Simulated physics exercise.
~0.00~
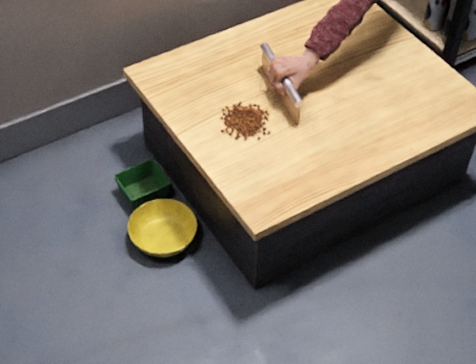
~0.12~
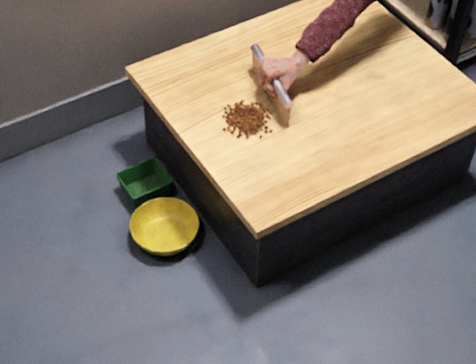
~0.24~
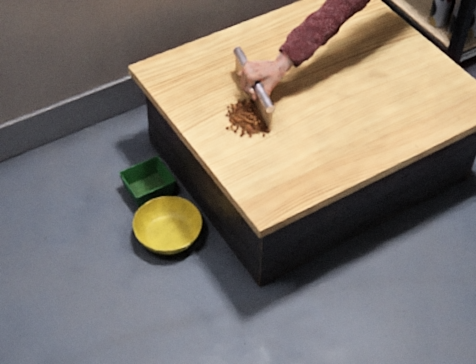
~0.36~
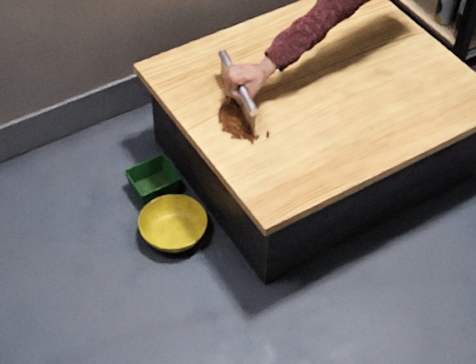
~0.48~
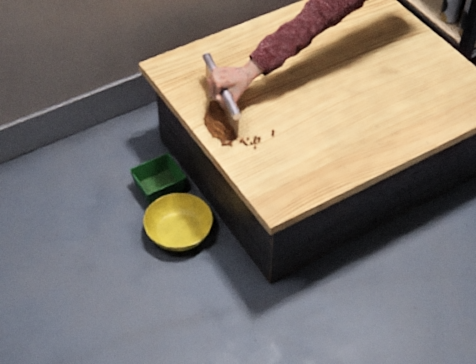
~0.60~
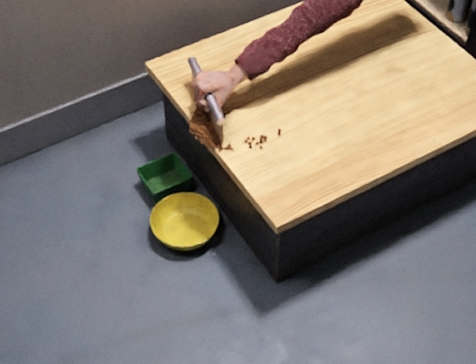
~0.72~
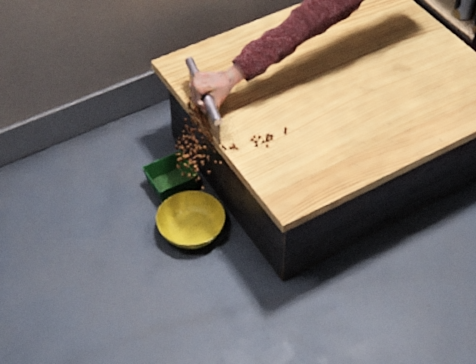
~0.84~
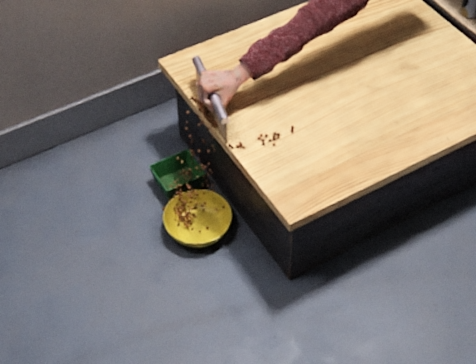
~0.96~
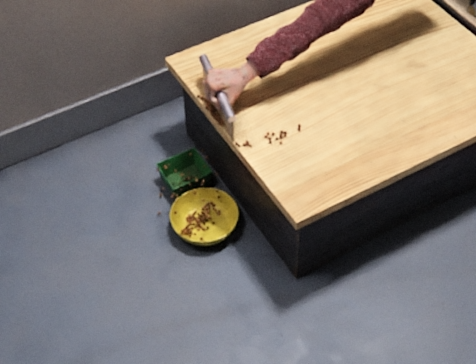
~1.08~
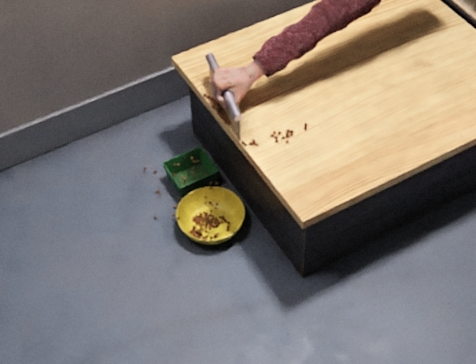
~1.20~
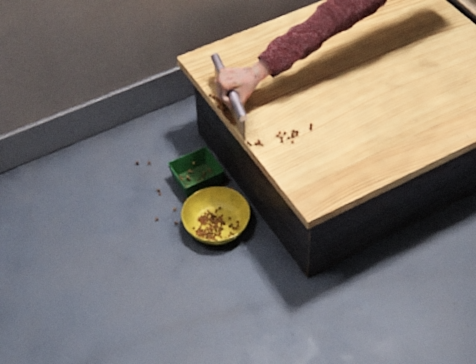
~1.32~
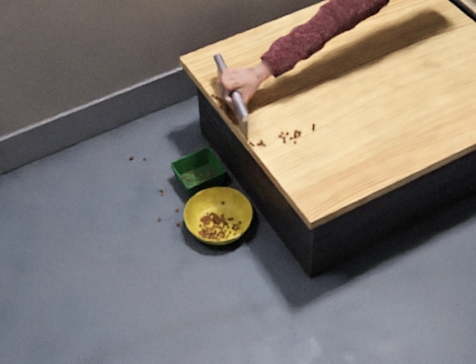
A hand in a maroon sleeve used a flat scraper to push a pile of small brown pieces off a wooden tabletop, and they spilled mostly into a yellow bowl, with some reaching the green tin or floor and a few staying on top.
